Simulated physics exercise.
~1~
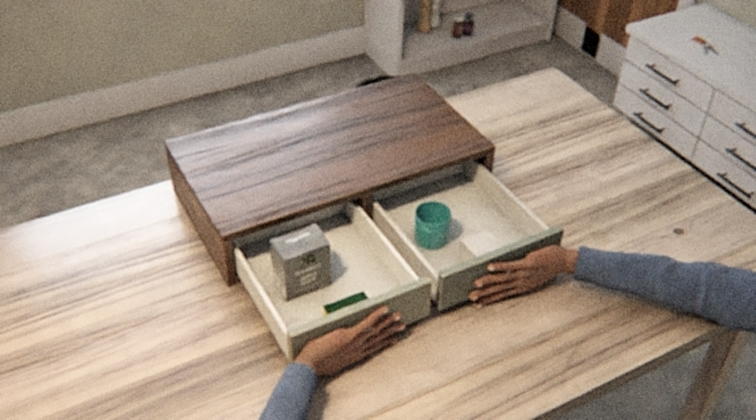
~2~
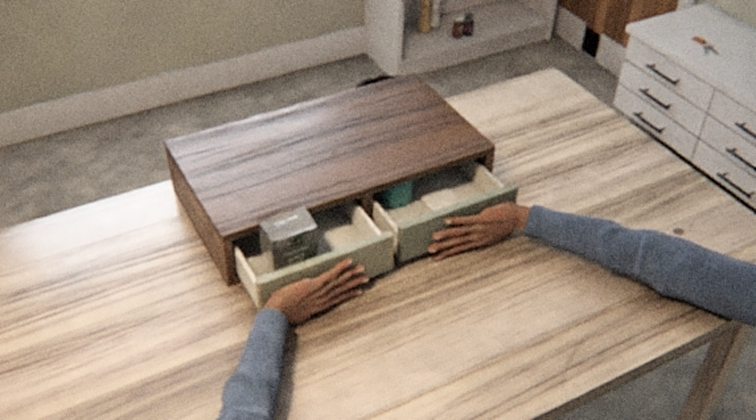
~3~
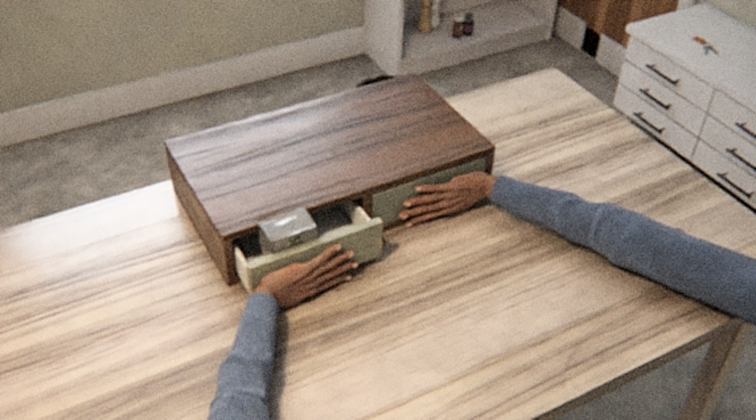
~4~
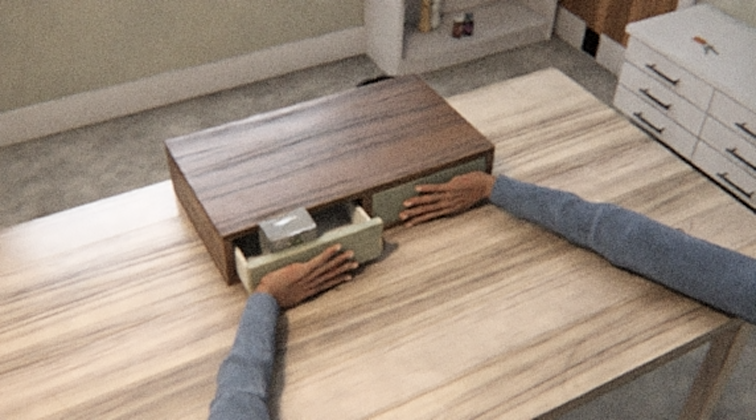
On a pale wooden table in a room with a white cabinet, a dark wood chest sits with its two drawers pulled open. The left drawer holds a grey box, and the right one holds a turquoise container. Two hands in blue sleeves rest on the drawer fronts and push both inward until each is about half in. The right drawer continues all the way in and shuts flush. The left drawer moves only a little further and stops with the box still showing. At the end it stays ajar, both hands still against the fronts.
